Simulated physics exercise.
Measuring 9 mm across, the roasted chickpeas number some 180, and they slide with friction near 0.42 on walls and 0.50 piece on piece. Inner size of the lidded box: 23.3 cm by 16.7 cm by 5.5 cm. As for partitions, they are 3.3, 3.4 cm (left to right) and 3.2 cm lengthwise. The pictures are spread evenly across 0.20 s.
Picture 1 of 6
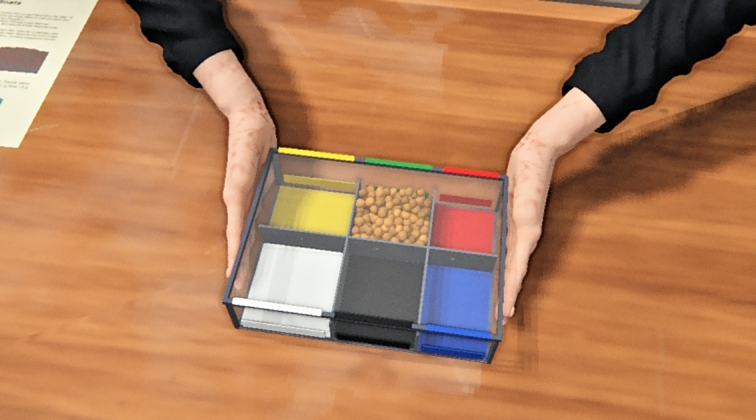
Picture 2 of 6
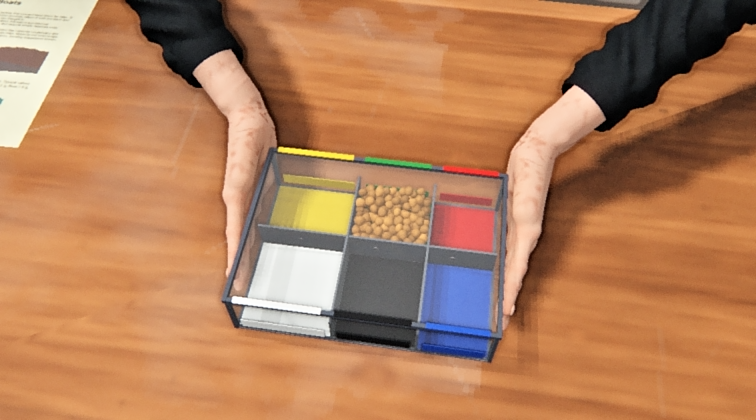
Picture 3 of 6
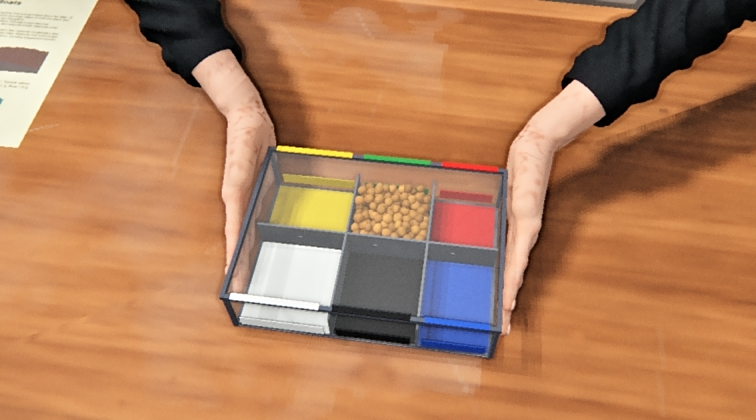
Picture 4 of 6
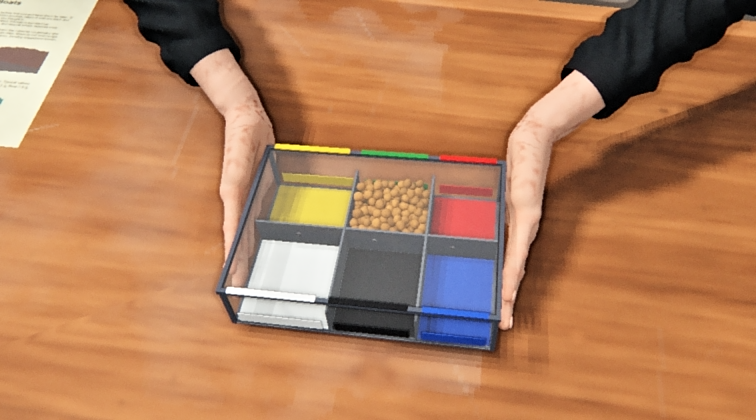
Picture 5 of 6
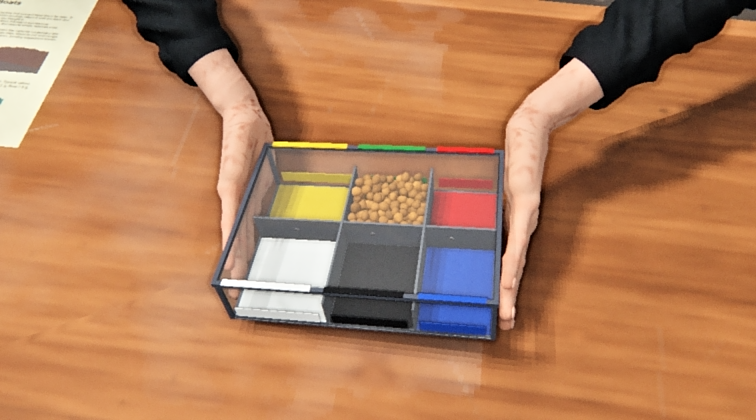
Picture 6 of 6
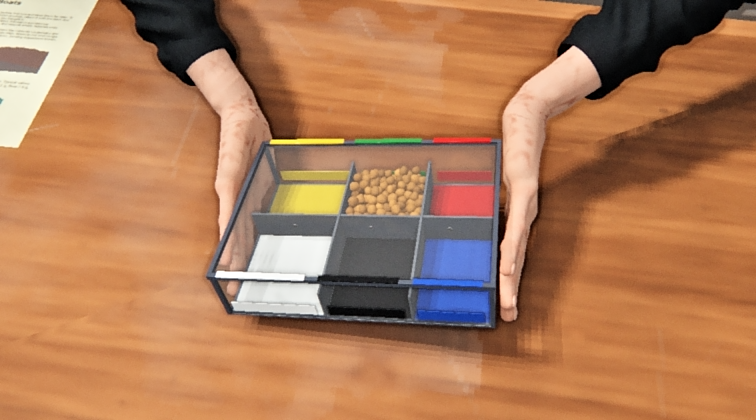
On a wooden table, two hands slightly tilt a clear, divided box holding roasted chickpeas.
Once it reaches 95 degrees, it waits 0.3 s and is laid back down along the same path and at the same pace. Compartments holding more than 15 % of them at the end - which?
Red: Fails. Blue: Fails. Green: Succeeds. Yellow: Succeeds. White: Fails. Black: Fails.
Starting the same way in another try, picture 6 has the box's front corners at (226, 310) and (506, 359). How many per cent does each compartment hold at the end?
By the end red holds 0%, blue holds 60%, green holds 15%, yellow holds 0%, white holds 0% and black holds 25%.
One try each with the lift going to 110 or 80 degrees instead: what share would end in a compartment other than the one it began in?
I'd expect close to 45 and then close to 40 per cent.
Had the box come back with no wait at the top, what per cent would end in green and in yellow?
In per cent: Green 55; yellow 45.
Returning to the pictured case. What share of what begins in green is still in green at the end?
60 %.
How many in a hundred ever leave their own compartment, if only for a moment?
The share comes out near 40 per cent.
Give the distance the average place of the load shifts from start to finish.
The balance point ends up some 5.0 centimetres from where it began.
Then, 1.05 s after the last picture, tilt 95 degrees; green 65 %, yellow 35 %.
Then, 1.76 s after the last picture, tilt 50 degrees; green 60 %, yellow 40 %.
Then, 2.49 s after the last picture, tilt 0 degrees; green 60 %, yellow 40 %.
In the end, red 0 %, blue 0 %, green 60 %, yellow 40 %, white 0 %, black 0 %.
